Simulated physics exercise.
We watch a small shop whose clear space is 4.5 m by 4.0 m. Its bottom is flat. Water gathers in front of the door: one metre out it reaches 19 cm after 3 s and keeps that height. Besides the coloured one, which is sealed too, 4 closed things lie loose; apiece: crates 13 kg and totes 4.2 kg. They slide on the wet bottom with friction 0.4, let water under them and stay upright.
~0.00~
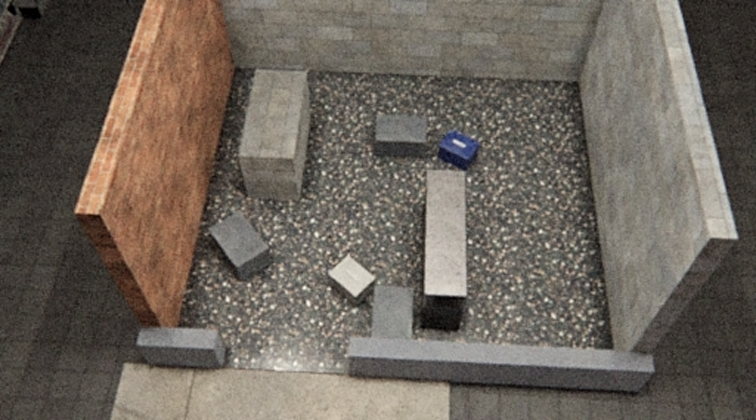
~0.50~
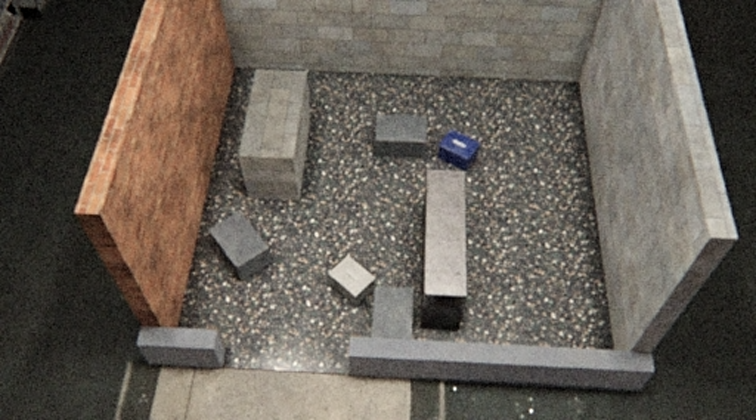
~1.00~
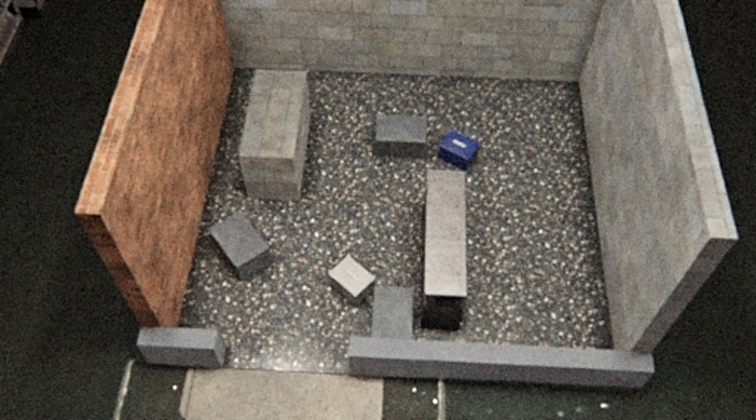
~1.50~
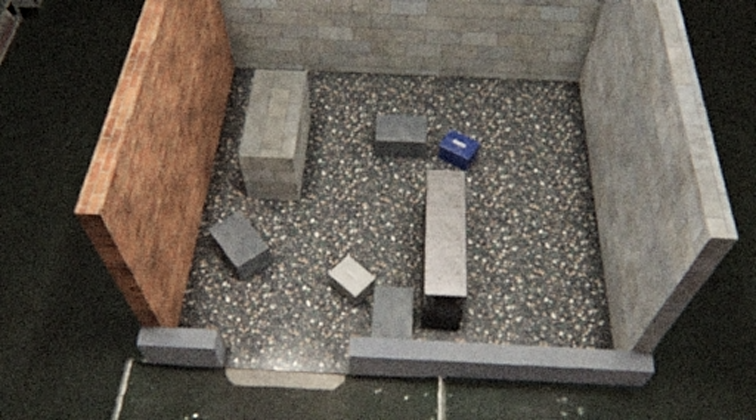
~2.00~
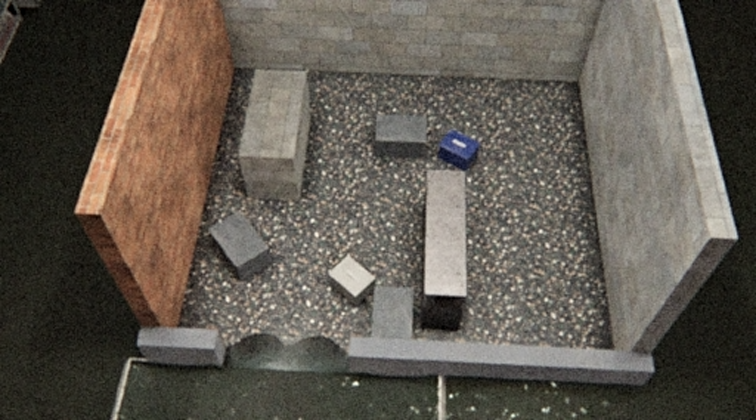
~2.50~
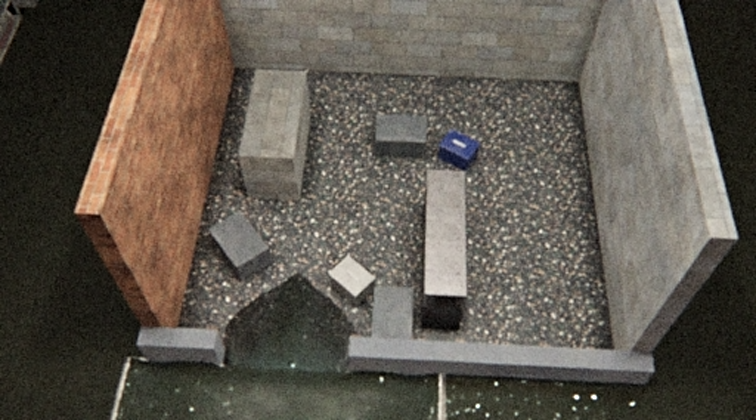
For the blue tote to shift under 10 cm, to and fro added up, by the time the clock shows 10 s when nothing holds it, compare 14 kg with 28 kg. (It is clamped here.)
Verdict: The lower weight is enough.
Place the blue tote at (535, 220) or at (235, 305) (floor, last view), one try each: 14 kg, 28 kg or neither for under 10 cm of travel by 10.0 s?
In turn: The smaller is enough; only the larger holds.
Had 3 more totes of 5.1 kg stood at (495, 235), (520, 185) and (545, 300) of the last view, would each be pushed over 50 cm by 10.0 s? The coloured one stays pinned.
In turn: Under, less, less.
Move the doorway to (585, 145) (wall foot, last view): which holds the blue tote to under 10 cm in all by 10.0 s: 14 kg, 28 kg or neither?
In that case only the larger load is enough.
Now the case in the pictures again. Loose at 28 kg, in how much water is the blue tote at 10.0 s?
Roughly 5 cm.
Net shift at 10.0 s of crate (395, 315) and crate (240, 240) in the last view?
In turn: 0 cm, 250 cm.
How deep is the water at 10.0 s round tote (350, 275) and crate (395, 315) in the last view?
Roughly 3 and 4 cm.
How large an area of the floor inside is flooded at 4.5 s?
About 6.5 m2.
After 3.5 s the blue tote would be 0 cm from its start with 14 kg and 0 cm from its start with 28 kg; 0 cm of water round it then.
After 4.5 s the blue tote would be 0 cm from its start with 14 kg and 0 cm from its start with 28 kg; 0 cm of water round it then.
After 7.0 s the blue tote would be 0 cm from its start with 14 kg and 0 cm from its start with 28 kg; 3 cm of water round it then.
After 10.0 s the blue tote would be 1 cm from its start with 14 kg and 0 cm from its start with 28 kg; 5 cm of water round it then.
